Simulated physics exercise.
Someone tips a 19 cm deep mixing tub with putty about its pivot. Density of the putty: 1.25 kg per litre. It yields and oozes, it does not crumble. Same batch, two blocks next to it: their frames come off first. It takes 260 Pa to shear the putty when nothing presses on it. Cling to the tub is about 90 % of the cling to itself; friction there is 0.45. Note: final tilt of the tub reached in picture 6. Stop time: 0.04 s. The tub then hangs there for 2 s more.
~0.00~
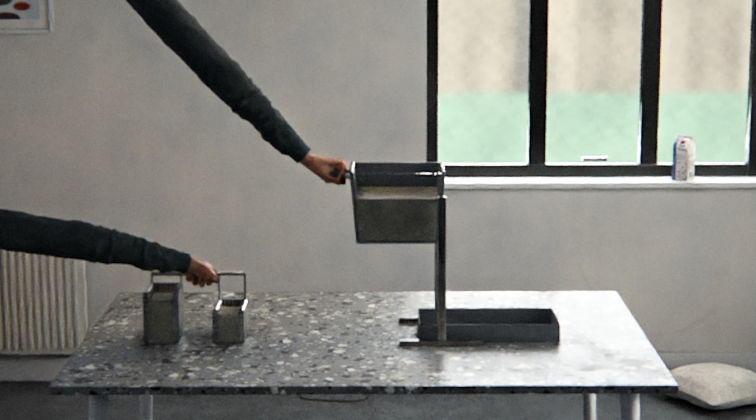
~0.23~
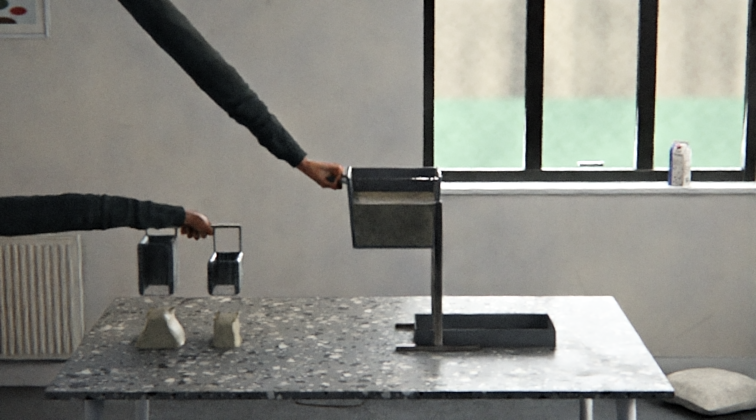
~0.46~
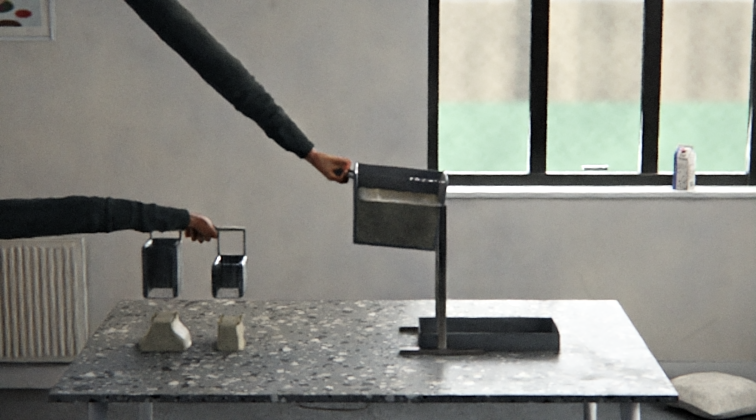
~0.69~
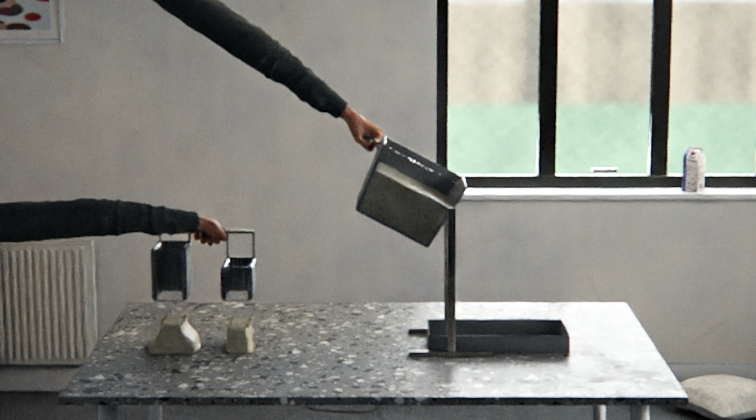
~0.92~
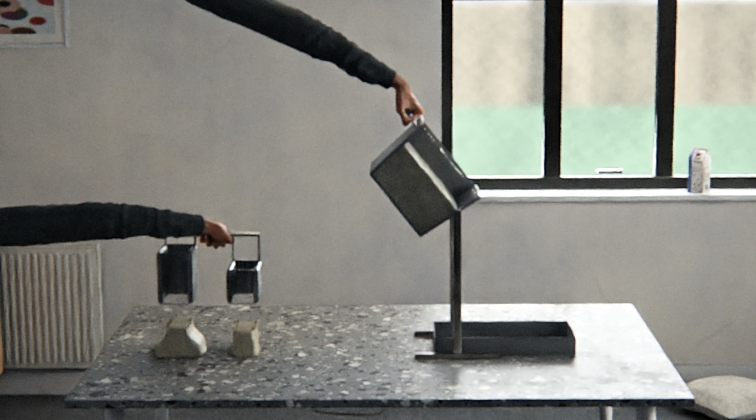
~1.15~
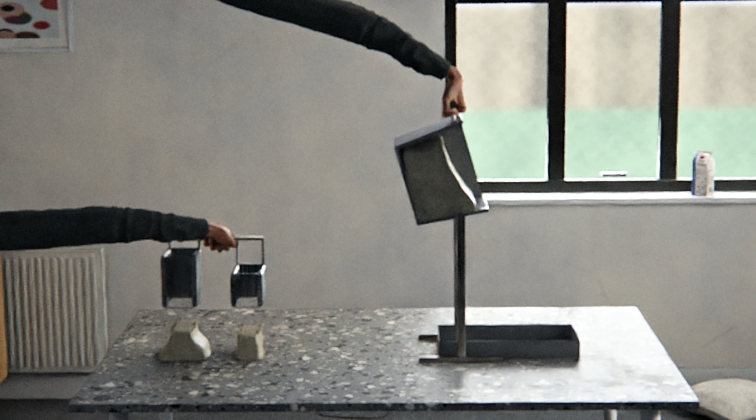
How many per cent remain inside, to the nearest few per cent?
Roughly 71 per cent remains inside.
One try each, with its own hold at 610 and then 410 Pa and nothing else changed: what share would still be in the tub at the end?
Result: 100 % for the first case, 100 % for the second.
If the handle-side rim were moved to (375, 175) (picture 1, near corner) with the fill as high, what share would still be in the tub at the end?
Remaining in tub at end: Approx. 100 %.
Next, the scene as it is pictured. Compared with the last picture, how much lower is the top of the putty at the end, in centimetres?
The top ends up some 8 cm below its level in the last picture.
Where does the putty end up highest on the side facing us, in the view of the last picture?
Around (441, 177).
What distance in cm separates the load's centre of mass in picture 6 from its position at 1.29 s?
Close to 4 centimetres.
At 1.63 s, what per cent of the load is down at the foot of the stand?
I'd say close to 0 per cent of it.
After 1.29 s, the tub is at 74 degrees and holds 97 %.
After 1.46 s, the tub is at 74 degrees and holds 81 %.
After 1.63 s, the tub is at 74 degrees and holds 72 %.
After 1.80 s, the tub is at 74 degrees and holds 71 %.
After 3.15 s, the tub is at 74 degrees and holds 71 %.
